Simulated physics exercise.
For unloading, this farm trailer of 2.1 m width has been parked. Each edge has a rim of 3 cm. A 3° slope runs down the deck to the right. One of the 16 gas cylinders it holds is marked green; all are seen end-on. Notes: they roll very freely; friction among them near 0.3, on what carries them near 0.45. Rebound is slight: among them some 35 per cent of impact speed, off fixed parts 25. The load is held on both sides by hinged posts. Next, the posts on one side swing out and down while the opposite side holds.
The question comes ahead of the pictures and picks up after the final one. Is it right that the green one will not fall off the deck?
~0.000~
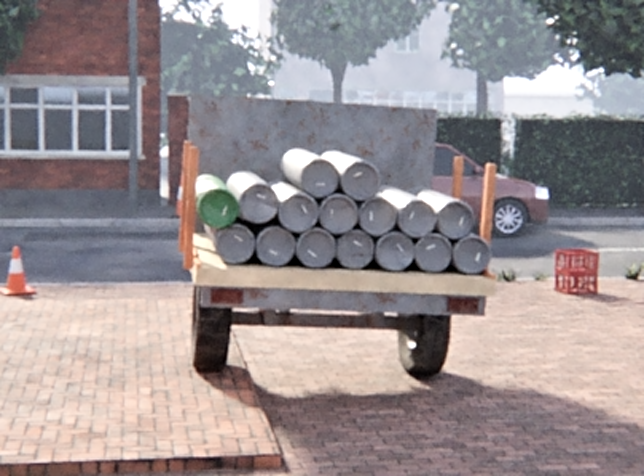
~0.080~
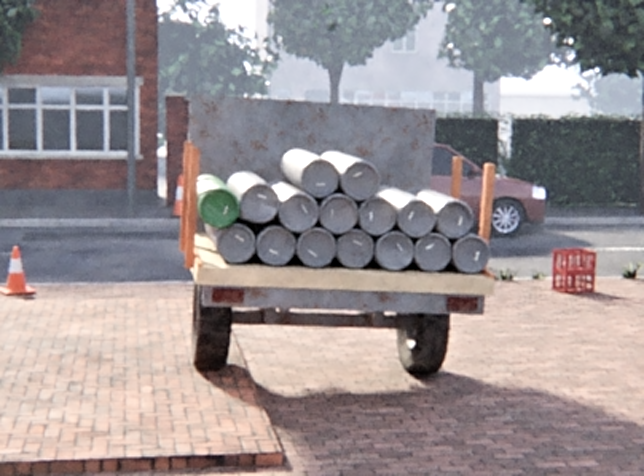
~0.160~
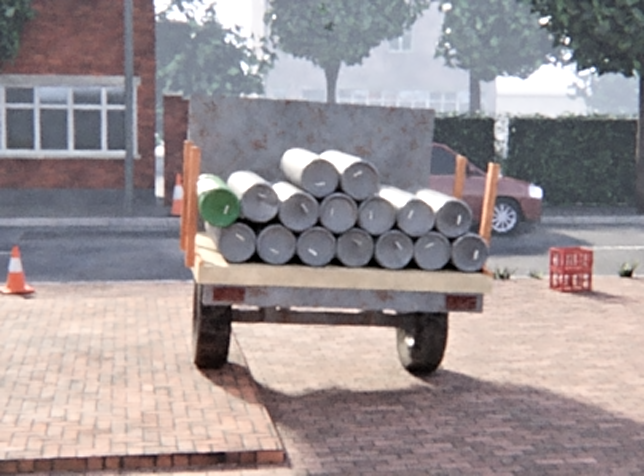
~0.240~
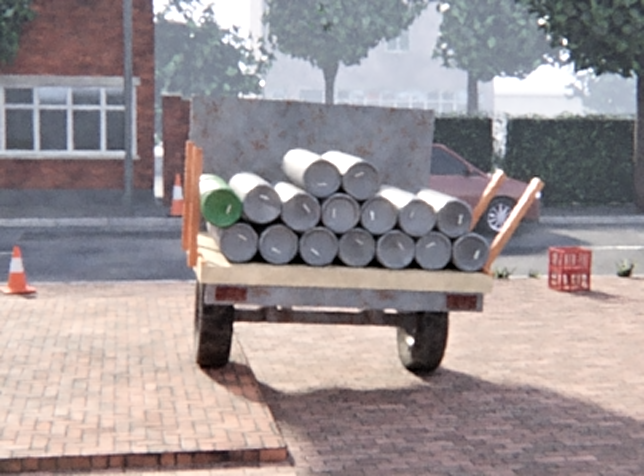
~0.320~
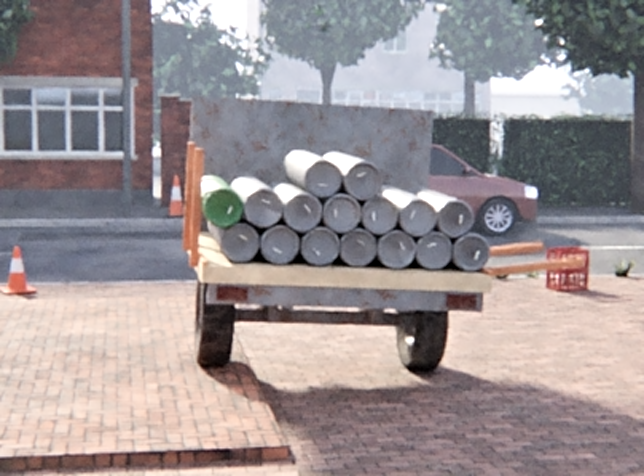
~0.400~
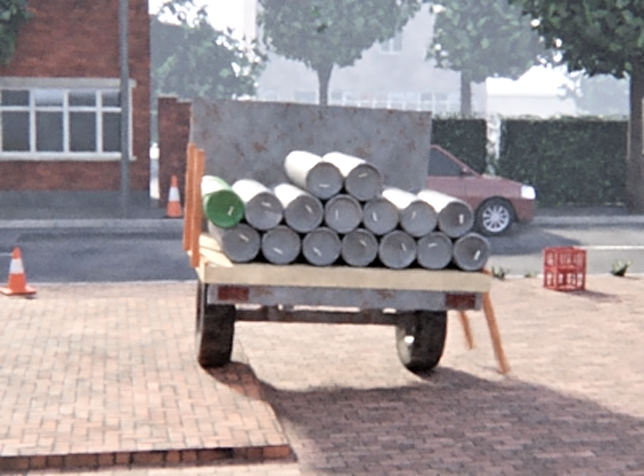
Yes - it does not exit.
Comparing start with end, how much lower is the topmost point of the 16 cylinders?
It sits roughly 0 cm lower at the end.
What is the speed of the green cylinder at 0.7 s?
Near 0.0 m/s.
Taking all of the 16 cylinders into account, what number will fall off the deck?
0 in all.
After 0.7 s, green is up on others, 15 cm from the left edge; 0 gone from the deck.
At rest (1.1 s), green is up on others, 15 cm from the left edge; 0 gone from the deck.
